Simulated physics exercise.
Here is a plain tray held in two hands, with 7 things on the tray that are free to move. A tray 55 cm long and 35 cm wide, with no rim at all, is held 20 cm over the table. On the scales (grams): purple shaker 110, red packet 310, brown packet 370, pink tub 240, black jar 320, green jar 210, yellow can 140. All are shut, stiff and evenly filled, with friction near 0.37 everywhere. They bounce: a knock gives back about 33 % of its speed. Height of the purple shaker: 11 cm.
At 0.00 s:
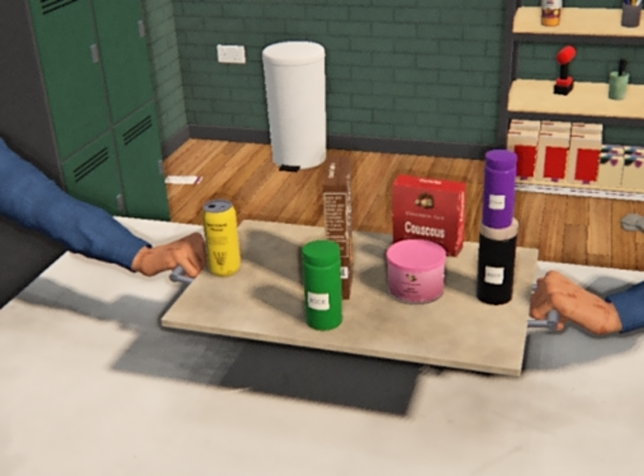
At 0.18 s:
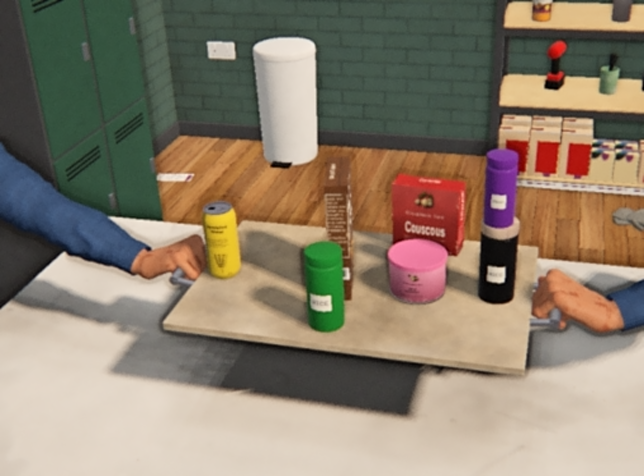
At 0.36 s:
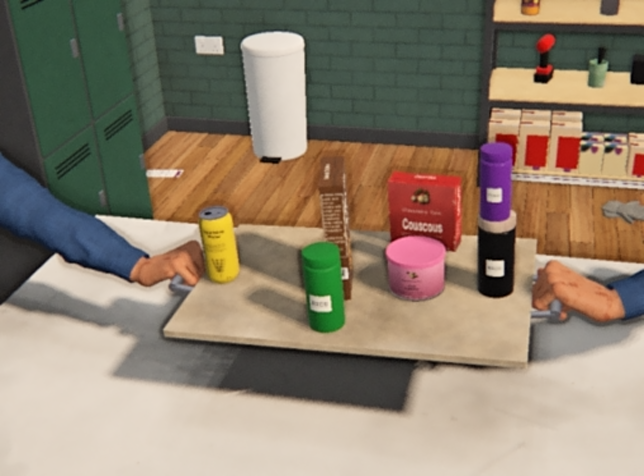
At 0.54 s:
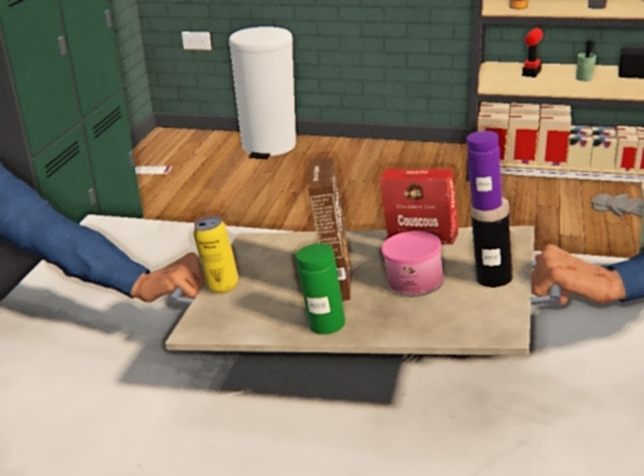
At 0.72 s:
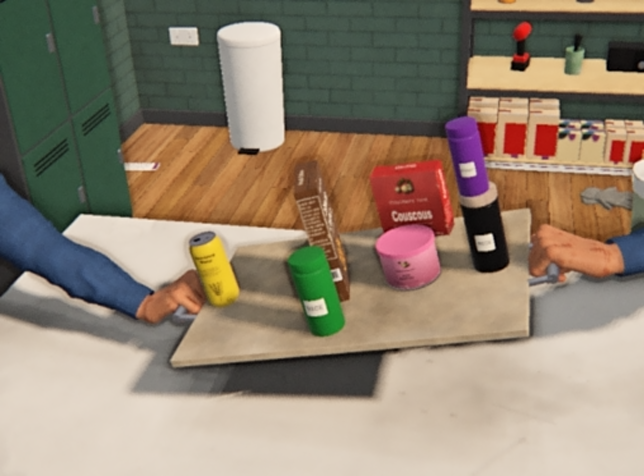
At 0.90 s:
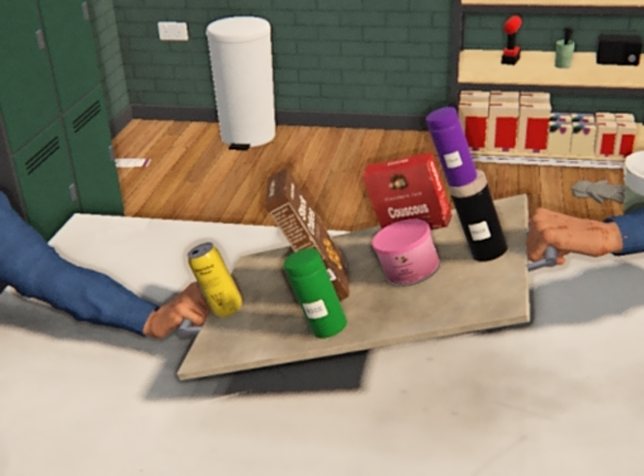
In a room with green lockers and a white bin, two hands held a tray of jars, packets and a yellow can level, then lowered its left side, and the things leaned left.
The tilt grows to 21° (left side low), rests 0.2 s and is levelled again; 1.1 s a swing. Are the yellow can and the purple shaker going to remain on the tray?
The yellow can goes overboard, the purple shaker goes overboard.
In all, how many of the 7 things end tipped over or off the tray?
In all, 4.
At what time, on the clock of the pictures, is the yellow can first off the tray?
At about 1.2 s.
By 1.40 s, tray tilted 21°, left edge down; brown packet and yellow can now off the tray; purple shaker upside down near (241, 271); black jar rocked 55° off its seat.
By 1.70 s, tray tilted 18°, left edge down; purple shaker now off the tray; black jar on its side; pink tub 17 cm from its spot.
When it is over (3.6 s), off the tray, purple shaker, brown packet and yellow can; lying over on the tray, black jar; not toppled but over 5 cm from the start, pink tub; the other 2 within 5 cm of the start. End places, in pixels of the last picture, yellow can near (193, 307).
